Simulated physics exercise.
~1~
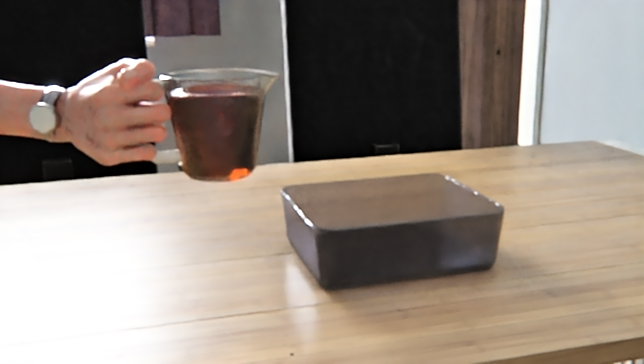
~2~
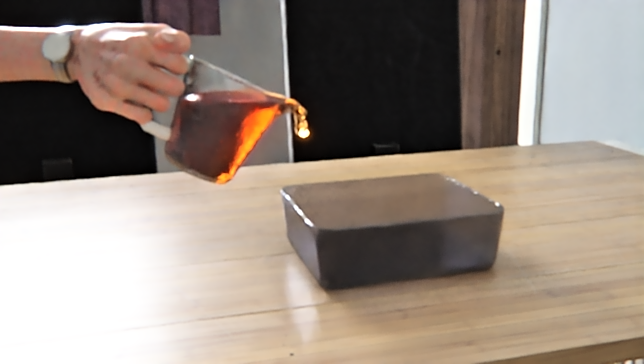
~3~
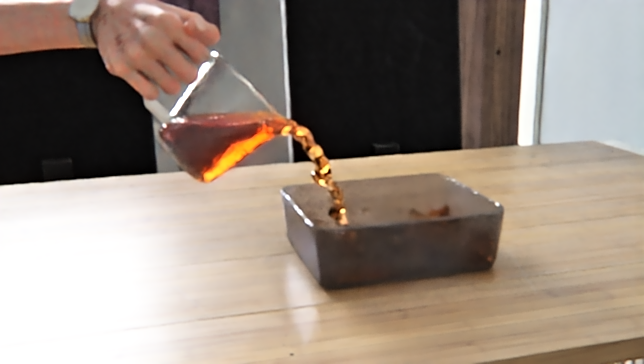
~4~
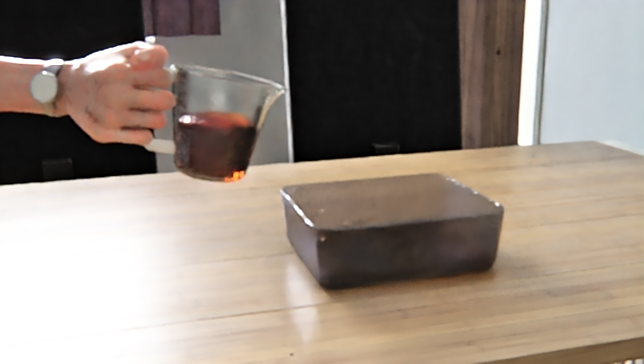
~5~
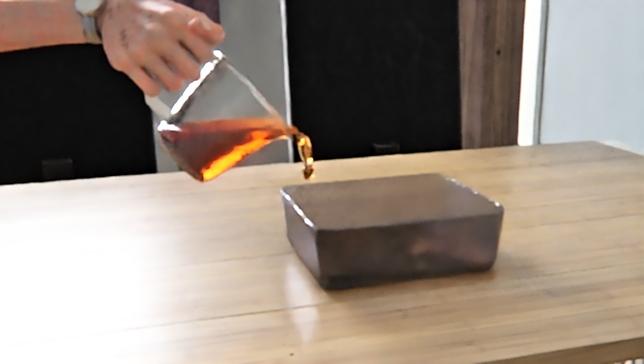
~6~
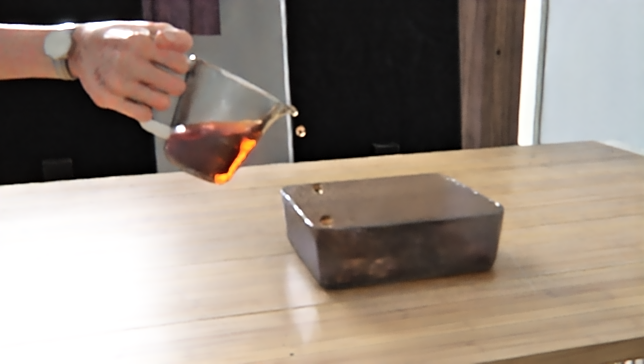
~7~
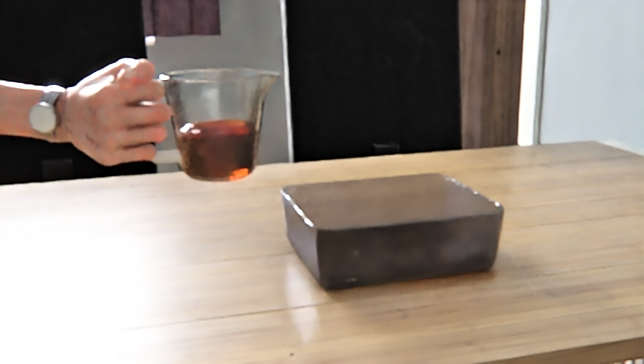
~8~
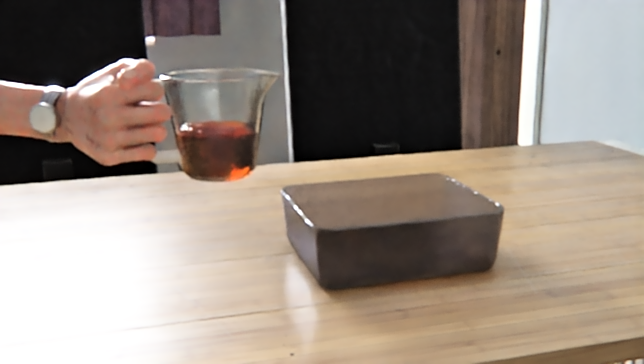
A hand wearing a round-faced watch holds a clear glass measuring jug of reddish-brown tea at the left, above a pale wooden table seen from slightly above by a still camera. A dark, rectangular oven dish sits to the right, with black panels and a grey strip behind. The hand smoothly tips the jug rightward, and a thin amber stream falls into the dish. It eases the jug back, then tilts it again for a second pour, which thins to drops as the jug turns back. Finally the jug is held level, still partly filled, beside the dish.
